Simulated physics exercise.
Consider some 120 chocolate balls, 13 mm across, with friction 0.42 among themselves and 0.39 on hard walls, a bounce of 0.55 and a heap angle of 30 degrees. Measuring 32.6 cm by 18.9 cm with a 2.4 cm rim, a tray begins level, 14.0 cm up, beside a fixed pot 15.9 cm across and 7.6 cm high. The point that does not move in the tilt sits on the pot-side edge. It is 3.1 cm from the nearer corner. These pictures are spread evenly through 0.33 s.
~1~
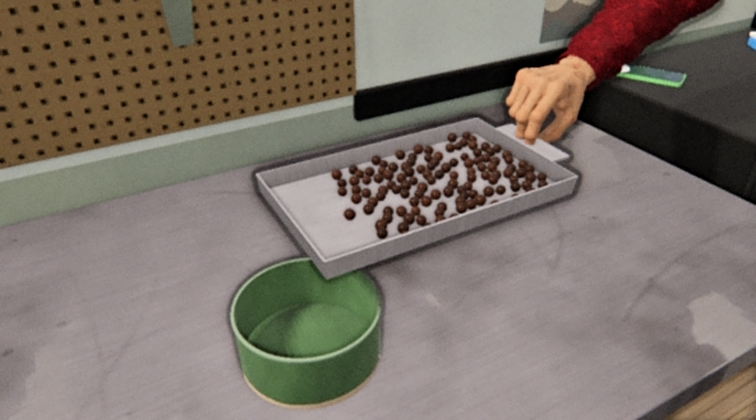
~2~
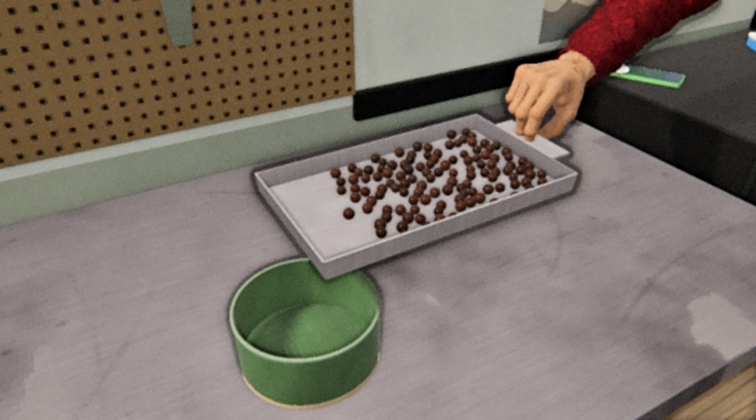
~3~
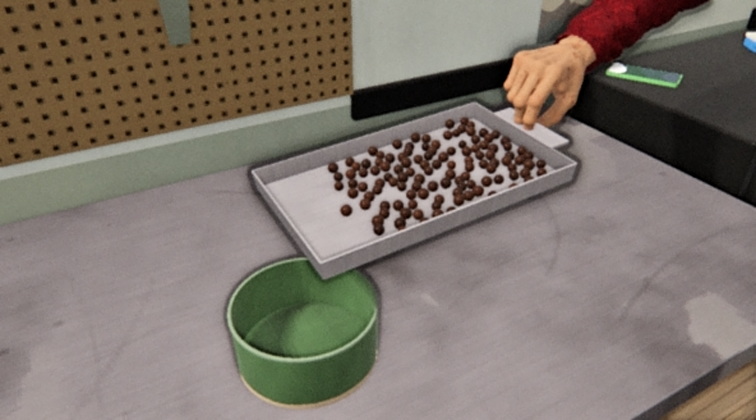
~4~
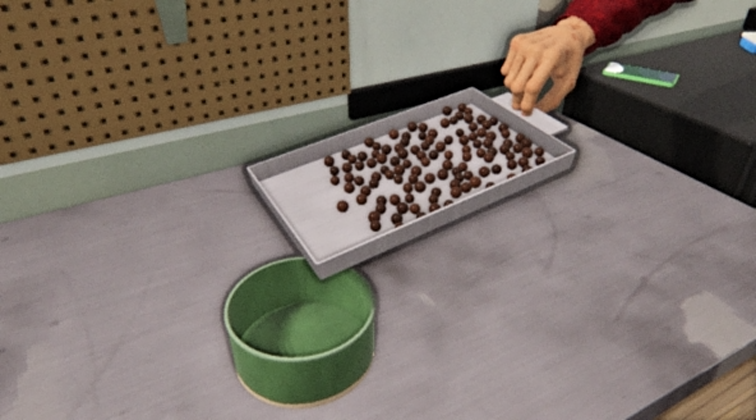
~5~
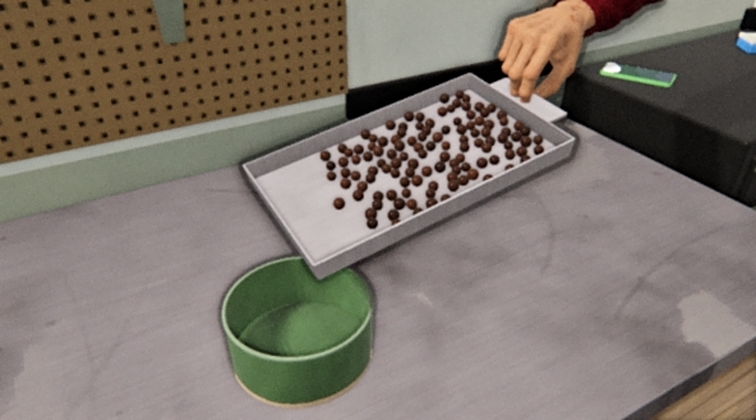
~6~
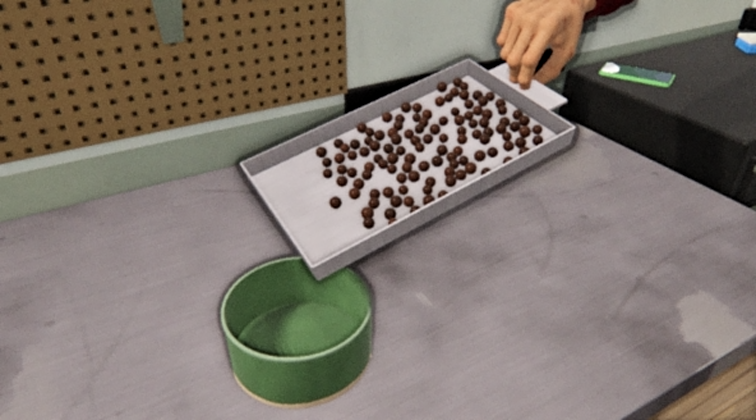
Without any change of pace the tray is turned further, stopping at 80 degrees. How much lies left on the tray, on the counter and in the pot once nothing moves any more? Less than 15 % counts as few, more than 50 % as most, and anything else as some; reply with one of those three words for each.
Here it is: Tray: Most, counter: Few, pot: Few.
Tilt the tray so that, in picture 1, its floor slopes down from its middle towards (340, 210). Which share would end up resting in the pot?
Roughly 0 % of the pieces.
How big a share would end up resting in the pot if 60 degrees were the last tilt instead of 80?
That comes out at some 0 per cent.
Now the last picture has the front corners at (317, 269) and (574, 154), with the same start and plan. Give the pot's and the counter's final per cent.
Per cent by place - pot 0, counter 0.
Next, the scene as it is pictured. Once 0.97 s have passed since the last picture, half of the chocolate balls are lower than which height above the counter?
Median height: Approx. 22 cm.
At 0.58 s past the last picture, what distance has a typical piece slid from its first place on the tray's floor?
Displacement on the tray: About 12 cm.
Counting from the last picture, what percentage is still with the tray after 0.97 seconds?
It's roughly 100 percent.
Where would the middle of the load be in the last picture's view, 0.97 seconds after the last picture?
The middle of the load should be near (324, 199) then.
Then, 0.58 s after the last picture, tilt 45 degrees; the tray holds 100 %, the pot 0 %.
Then, 0.97 s after the last picture, tilt 66 degrees; the tray holds 100 %, the pot 0 %.
Then, 1.44 s after the last picture, tilt 80 degrees; the tray holds 100 %, the pot 0 %.
In the end, tray 95 %, counter 0 %, pot 0 %.
